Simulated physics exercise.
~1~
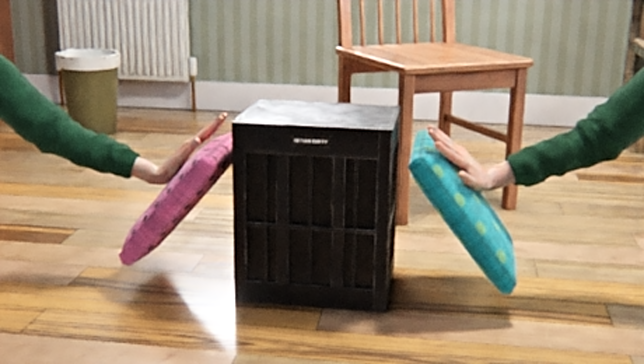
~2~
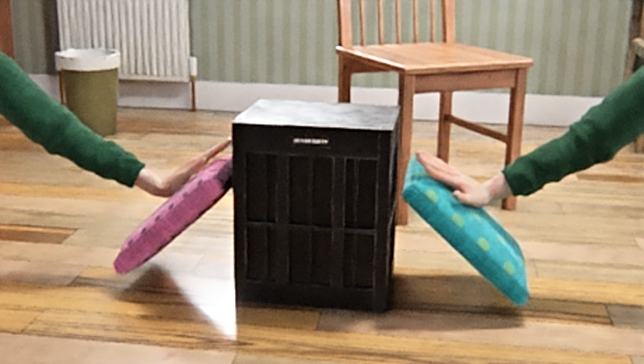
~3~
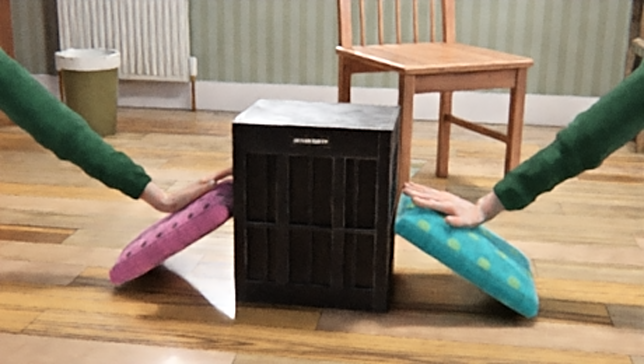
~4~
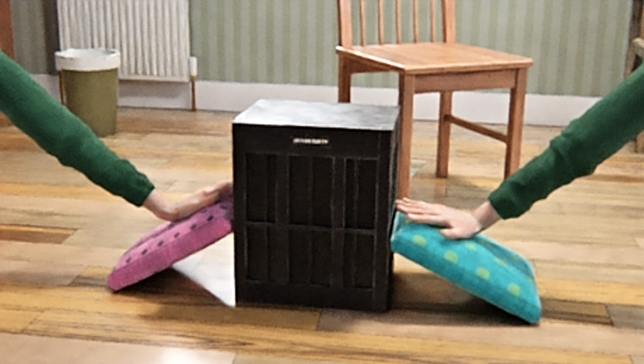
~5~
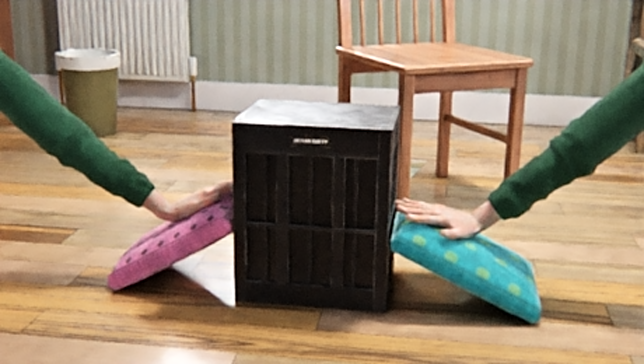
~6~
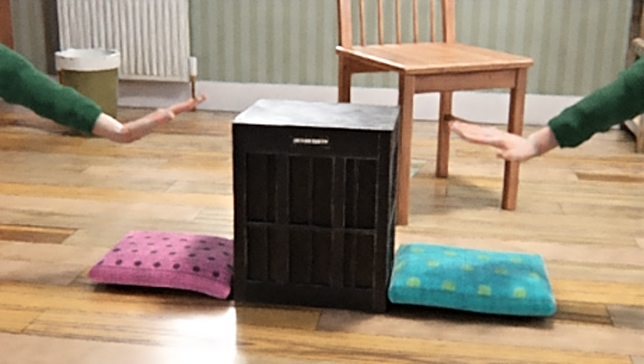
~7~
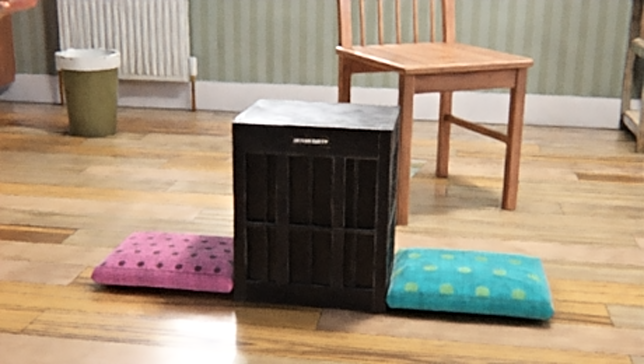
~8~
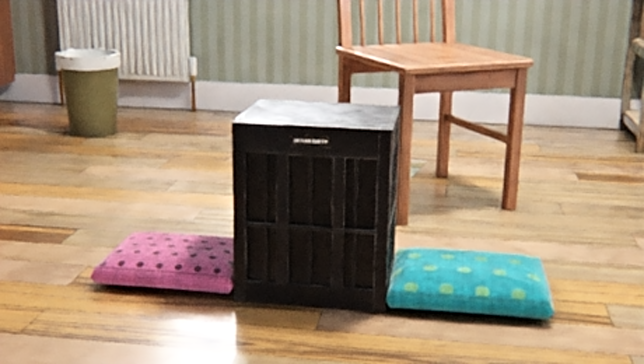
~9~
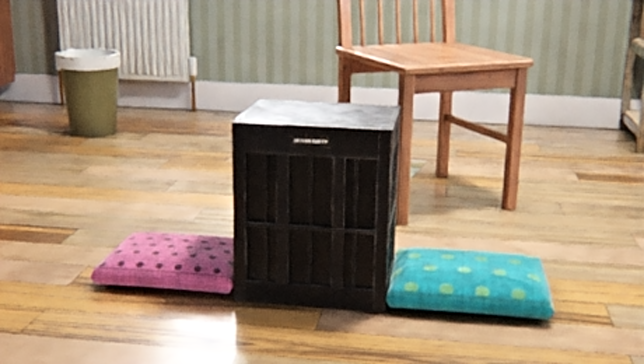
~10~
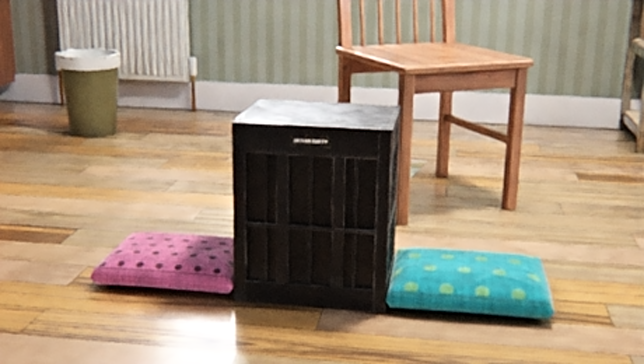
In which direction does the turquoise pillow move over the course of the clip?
The turquoise pillow moves down, going from leaning against the crate to lying flat on the floor.
A pink pillow on the left and a turquoise pillow on the right lean against the sides of a black crate on a wooden floor, seen from the front by a still camera. A wooden chair, a bin and a radiator stand behind. Hands in green sleeves reach in from both sides and lower the tilted pillows, then hold them briefly, still propped. The hands let go and draw back, and both pillows drop down flat. At the end the arms are gone, and each pillow lies on the floor beside the unmoved crate.
